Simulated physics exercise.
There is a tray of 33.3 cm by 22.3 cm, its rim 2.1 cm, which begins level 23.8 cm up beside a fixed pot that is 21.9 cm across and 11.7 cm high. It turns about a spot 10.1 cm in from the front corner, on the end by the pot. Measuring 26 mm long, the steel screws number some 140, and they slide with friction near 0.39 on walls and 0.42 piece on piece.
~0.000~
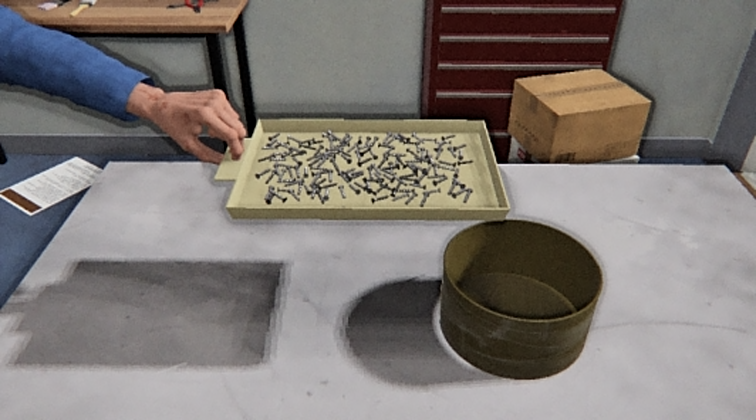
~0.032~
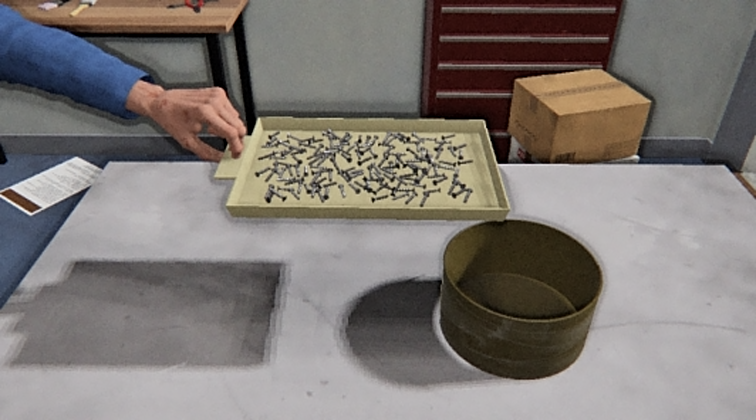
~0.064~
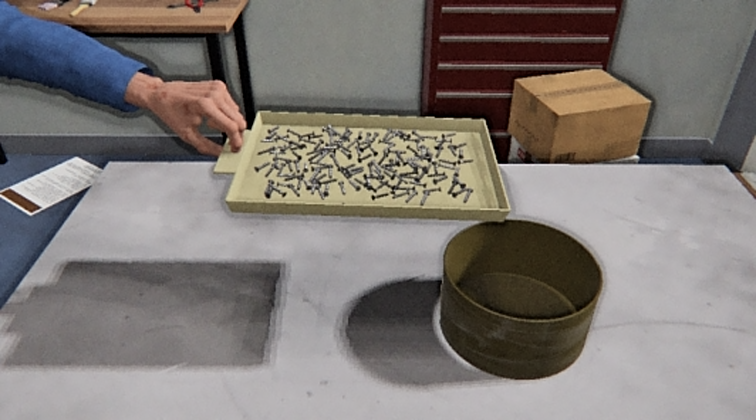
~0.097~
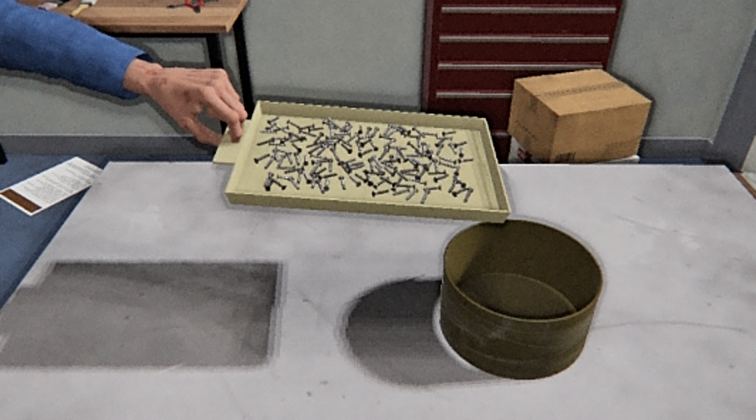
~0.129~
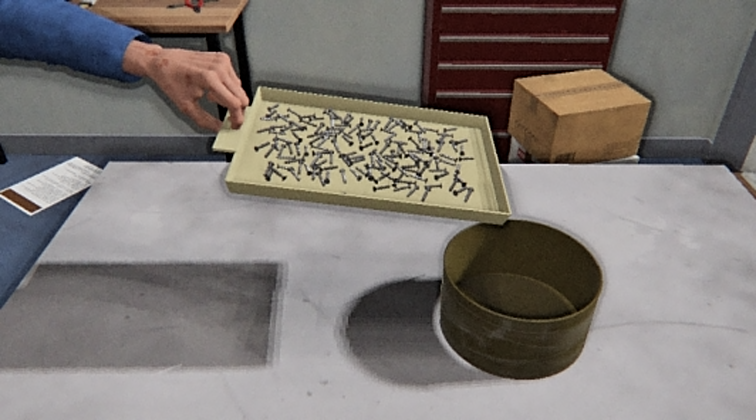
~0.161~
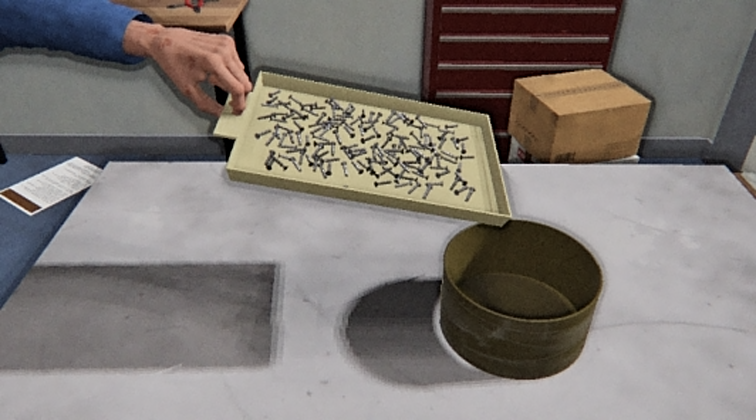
The video shows a hand holding a pale, shallow tray of scattered steel screws above a white table beside a round, dark olive pot, then gradually raising the tray's left end so it slopes down to the right.
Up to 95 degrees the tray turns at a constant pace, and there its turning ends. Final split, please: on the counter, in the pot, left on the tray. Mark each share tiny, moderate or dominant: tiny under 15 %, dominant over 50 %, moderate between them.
Counter: Tiny, pot: Dominant, left on the tray: Tiny.
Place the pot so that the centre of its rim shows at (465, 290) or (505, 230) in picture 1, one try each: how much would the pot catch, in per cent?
70 % and 25 %.
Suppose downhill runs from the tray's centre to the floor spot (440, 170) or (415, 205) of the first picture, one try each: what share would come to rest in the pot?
I'd put it at about 65 per cent for the first tilt and about 65 per cent for the second.
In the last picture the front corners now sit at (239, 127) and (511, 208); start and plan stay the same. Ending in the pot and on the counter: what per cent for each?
Final per cent - pot 65, counter 35.
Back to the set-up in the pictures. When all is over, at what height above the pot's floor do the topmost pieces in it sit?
Top level: Approx. 2.5 cm.
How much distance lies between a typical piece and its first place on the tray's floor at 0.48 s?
About 7 cm.
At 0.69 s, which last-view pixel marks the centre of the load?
Load centre, approx.: (509, 223) px.
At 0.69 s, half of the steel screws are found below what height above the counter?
Roughly 22 cm above the counter.
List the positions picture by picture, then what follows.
The first frame shows tray tilt 0 degrees, front corners at (231, 205) and (505, 207); middle of the pieces at (366, 161); pot at (522, 265).
The second frame shows tray tilt 1 degrees, front corners at (231, 203) and (505, 207); middle of the pieces at (366, 160).
The third frame shows tray tilt 2 degrees, front corners at (230, 198) and (506, 208); middle of the pieces at (366, 157).
The fourth frame shows tray tilt 5 degrees, front corners at (230, 190) and (506, 209), lowest corner right front; middle of the pieces at (366, 152).
The fifth frame shows tray tilt 9 degrees, front corners at (230, 178) and (507, 211), lowest corner right front; middle of the pieces at (367, 145).
The sixth frame shows tray tilt 13 degrees, front corners at (231, 166) and (507, 214), lowest corner right front; middle of the pieces at (369, 138); pot at (522, 265). Its pace works out near 125 degrees a second.
After 0.48 s, tilt 53 degrees; the tray holds 100 %, the pot 0 %.
After 0.69 s, tilt 80 degrees; the tray holds 60 %, the pot 0 %.
After 1.02 s, tilt 95 degrees; the tray holds 0 %, the pot 95 %.
At rest (1.8 s), counter 0 %, pot 100 %, tray 0 %.
